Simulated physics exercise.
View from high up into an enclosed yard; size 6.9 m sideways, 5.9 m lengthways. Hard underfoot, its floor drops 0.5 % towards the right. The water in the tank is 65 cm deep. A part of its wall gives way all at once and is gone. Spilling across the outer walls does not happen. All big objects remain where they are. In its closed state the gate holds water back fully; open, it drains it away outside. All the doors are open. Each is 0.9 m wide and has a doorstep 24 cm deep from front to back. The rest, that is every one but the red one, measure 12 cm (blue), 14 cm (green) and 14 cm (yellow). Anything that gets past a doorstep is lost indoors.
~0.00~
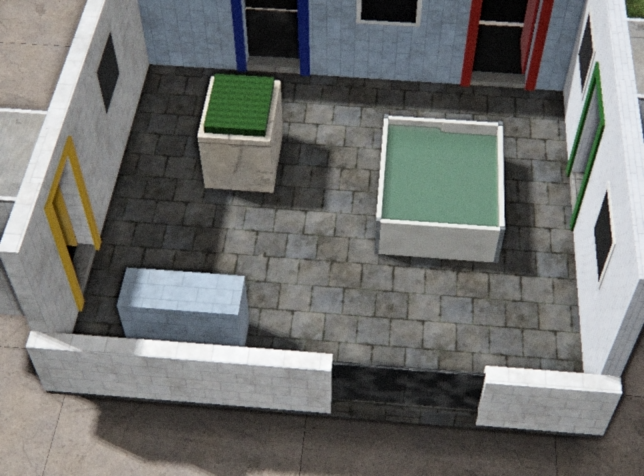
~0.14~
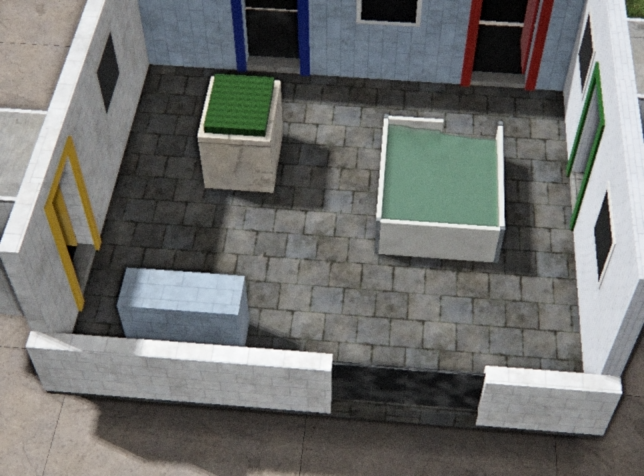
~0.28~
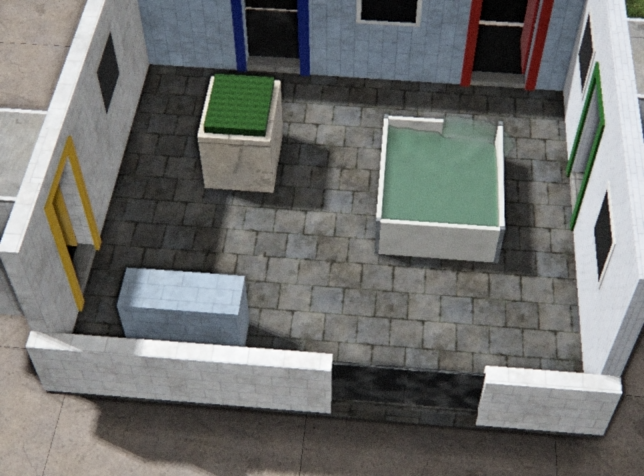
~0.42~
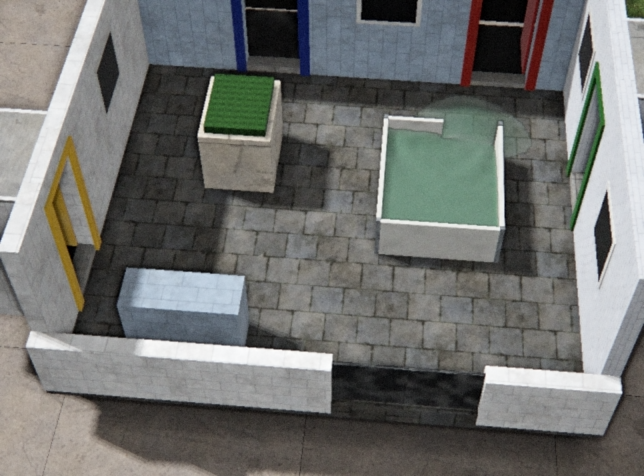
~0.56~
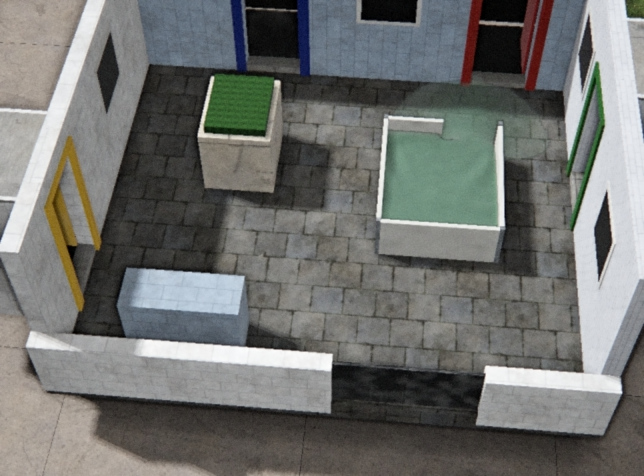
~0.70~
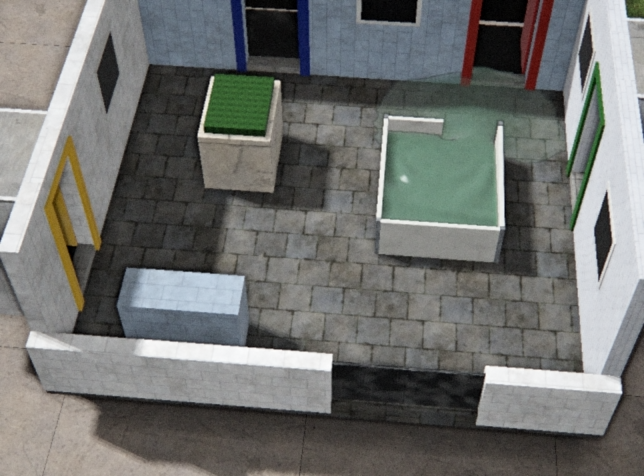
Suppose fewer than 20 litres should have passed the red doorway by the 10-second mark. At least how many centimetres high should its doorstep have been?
I would say at least 31 cm.
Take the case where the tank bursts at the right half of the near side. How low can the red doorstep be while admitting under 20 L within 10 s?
I'd say close to 6.5 cm.
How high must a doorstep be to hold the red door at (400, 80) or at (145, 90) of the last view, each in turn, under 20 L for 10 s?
Roughly 16 and 10.5 cm.
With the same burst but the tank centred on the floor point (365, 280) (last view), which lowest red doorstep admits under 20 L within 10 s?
Then it needs to be around 16 cm high.
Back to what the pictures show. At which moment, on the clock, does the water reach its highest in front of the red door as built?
2.2 s.
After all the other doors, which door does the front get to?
The yellow one.
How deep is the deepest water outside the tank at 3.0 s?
Close to 24 centimetres.
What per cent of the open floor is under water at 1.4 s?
10 %.
After 1.4 s water covers 10 % of the floor, deepest (36 cm) near (562, 104); 14 cm at the red door, 92 litres in over its 9 cm doorstep.
After 3.0 s water covers 30 % of the floor, deepest (24 cm) near (550, 95); 23 cm at the red door, 312 litres in over its 9 cm doorstep.
After 10.0 s water covers 95 % of the floor, deepest (9 cm) near (539, 102); 9 cm at the red door, 484 litres in over its 9 cm doorstep.
At the red door as built, the water arrived by 0.6 s and peaked near 30 cm at 2.2 s.
With a doorstep of 26.5 cm, 52 litres would have come in within the 10 s; with 36 cm, 2 litres. So under 20 litres takes about 31 cm.
